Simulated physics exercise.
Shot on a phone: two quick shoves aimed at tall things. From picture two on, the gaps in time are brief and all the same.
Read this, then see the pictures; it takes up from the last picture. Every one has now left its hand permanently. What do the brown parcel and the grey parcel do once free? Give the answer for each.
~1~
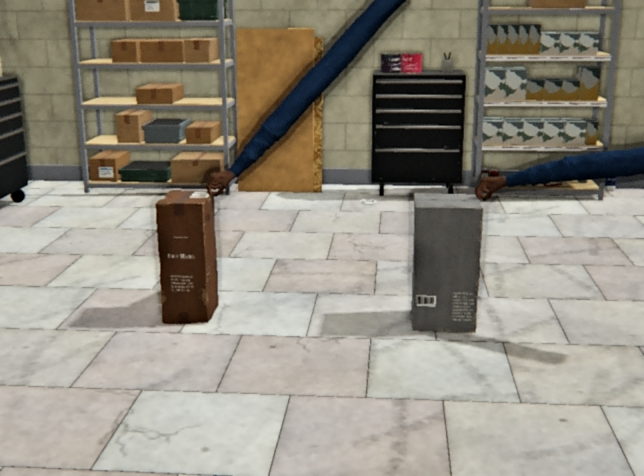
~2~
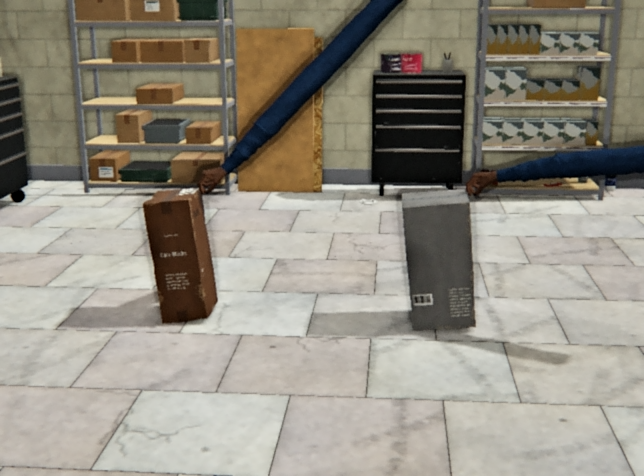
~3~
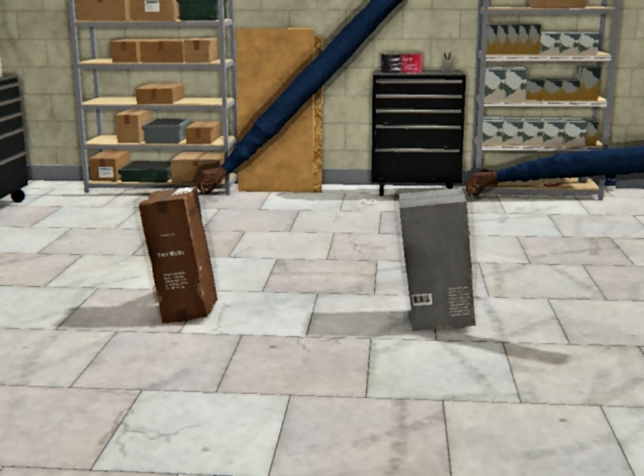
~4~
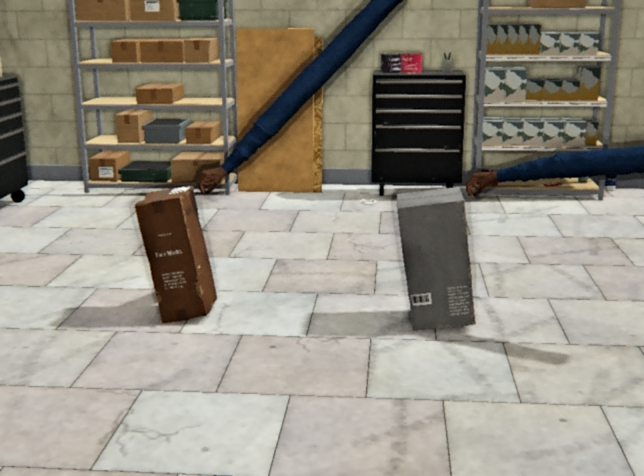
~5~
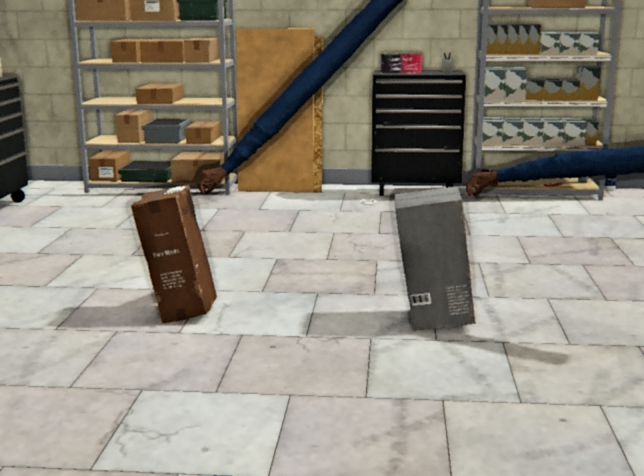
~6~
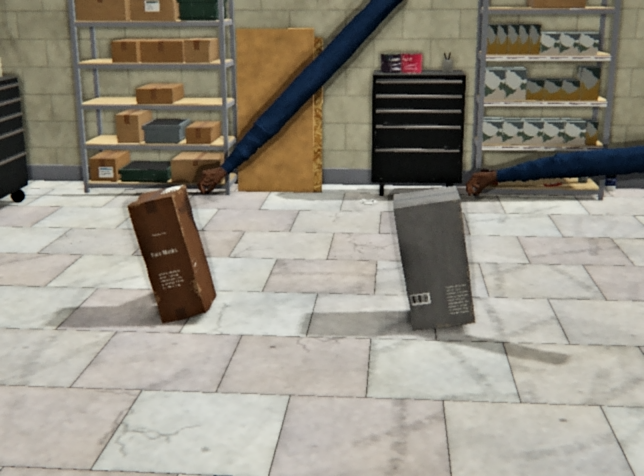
Outcome: I expect the brown parcel to keel over, I expect the grey parcel to stay standing.
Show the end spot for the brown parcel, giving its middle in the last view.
Its middle settles near (107, 291) in the last picture.
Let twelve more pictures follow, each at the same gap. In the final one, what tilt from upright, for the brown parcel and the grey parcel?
First one at 30°, second one at 6° from upright.
Then, 0.32 s on from there, brown parcel 39° off upright near (146, 255); grey parcel upright near (444, 262).
In the end, the brown parcel topples, near (107, 291); the grey parcel settles on its feet, near (445, 262).
